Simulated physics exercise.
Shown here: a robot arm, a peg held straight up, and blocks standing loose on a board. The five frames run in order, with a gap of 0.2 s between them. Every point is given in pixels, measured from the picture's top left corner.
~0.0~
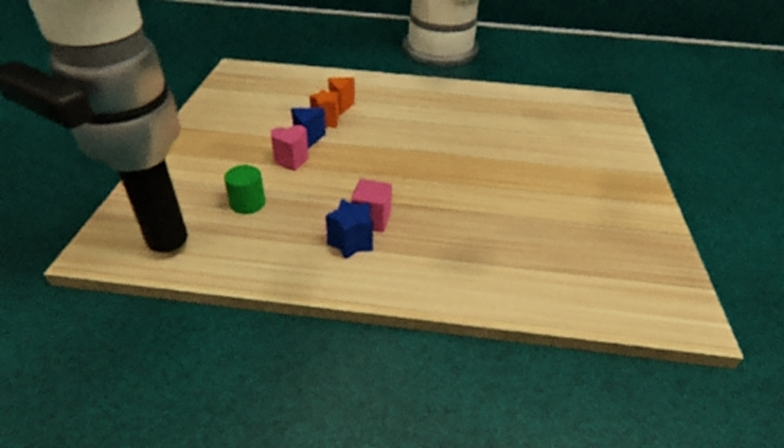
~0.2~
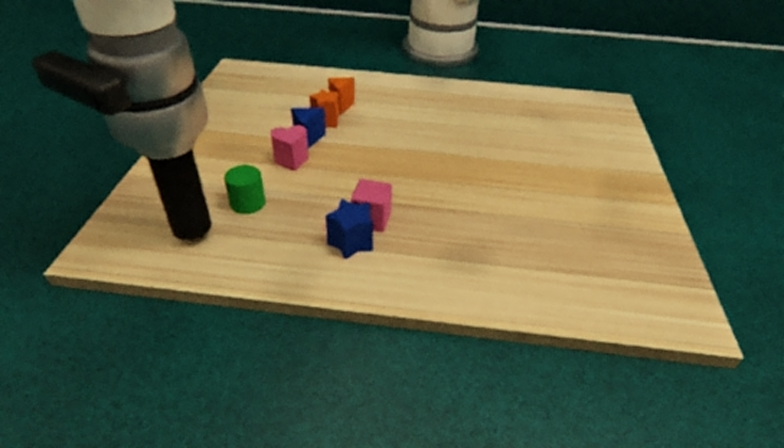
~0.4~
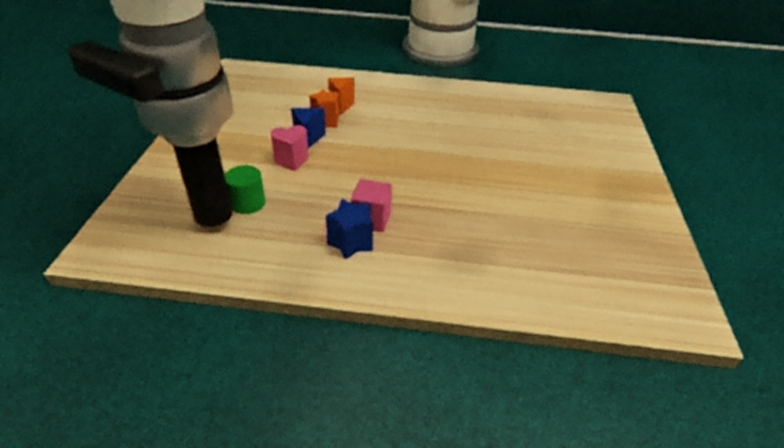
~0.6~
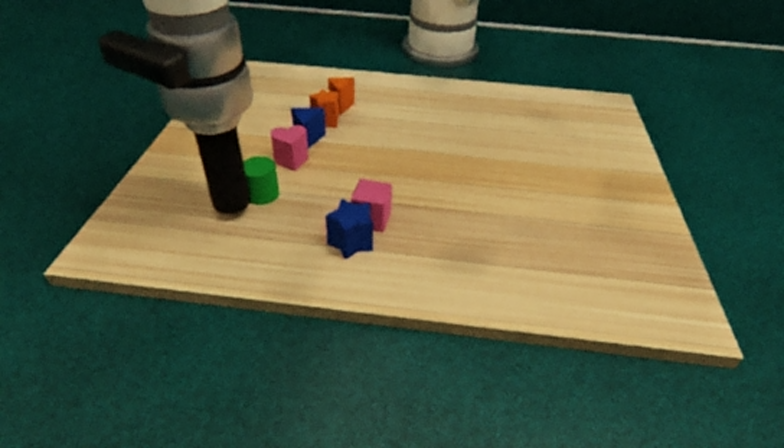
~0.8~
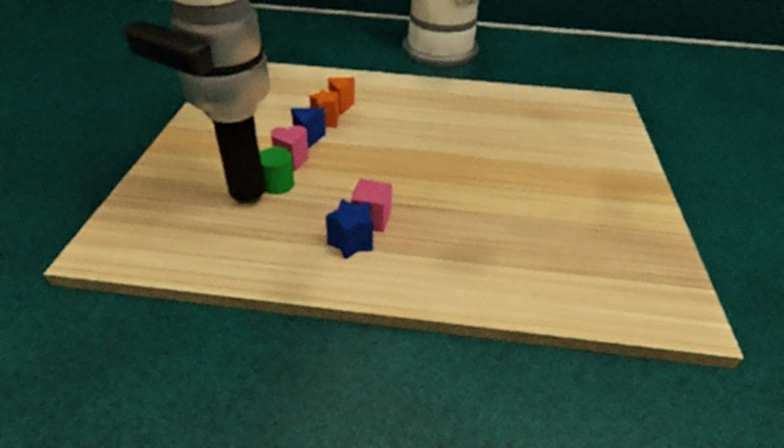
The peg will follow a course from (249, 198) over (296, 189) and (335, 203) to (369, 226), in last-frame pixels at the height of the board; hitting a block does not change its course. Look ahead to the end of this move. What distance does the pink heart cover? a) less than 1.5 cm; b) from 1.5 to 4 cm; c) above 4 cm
I choose a.
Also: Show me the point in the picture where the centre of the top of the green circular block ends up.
It ends at (316, 142).
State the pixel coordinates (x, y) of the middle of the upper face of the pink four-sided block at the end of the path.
It ends at (406, 203).
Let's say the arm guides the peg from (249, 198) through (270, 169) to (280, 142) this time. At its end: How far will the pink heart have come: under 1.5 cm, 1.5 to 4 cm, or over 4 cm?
Between 1.5 and 4 cm.
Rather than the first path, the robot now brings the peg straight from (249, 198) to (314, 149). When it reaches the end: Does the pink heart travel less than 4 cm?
No.
The first path, step by step. One third of the way, peg at (296, 181); green circular block at (313, 143); pink heart at (294, 129), turned 50° anticlockwise.
Two thirds of the way, peg at (335, 195); green circular block at (316, 142); pink heart at (294, 129), turned 55° anticlockwise.
At the end, peg at (369, 218); green circular block at (316, 142); pink heart at (294, 129), turned 55° anticlockwise; blue star block at (352, 219), turned 15° clockwise; pink four-sided block at (406, 203), turned 15° anticlockwise.
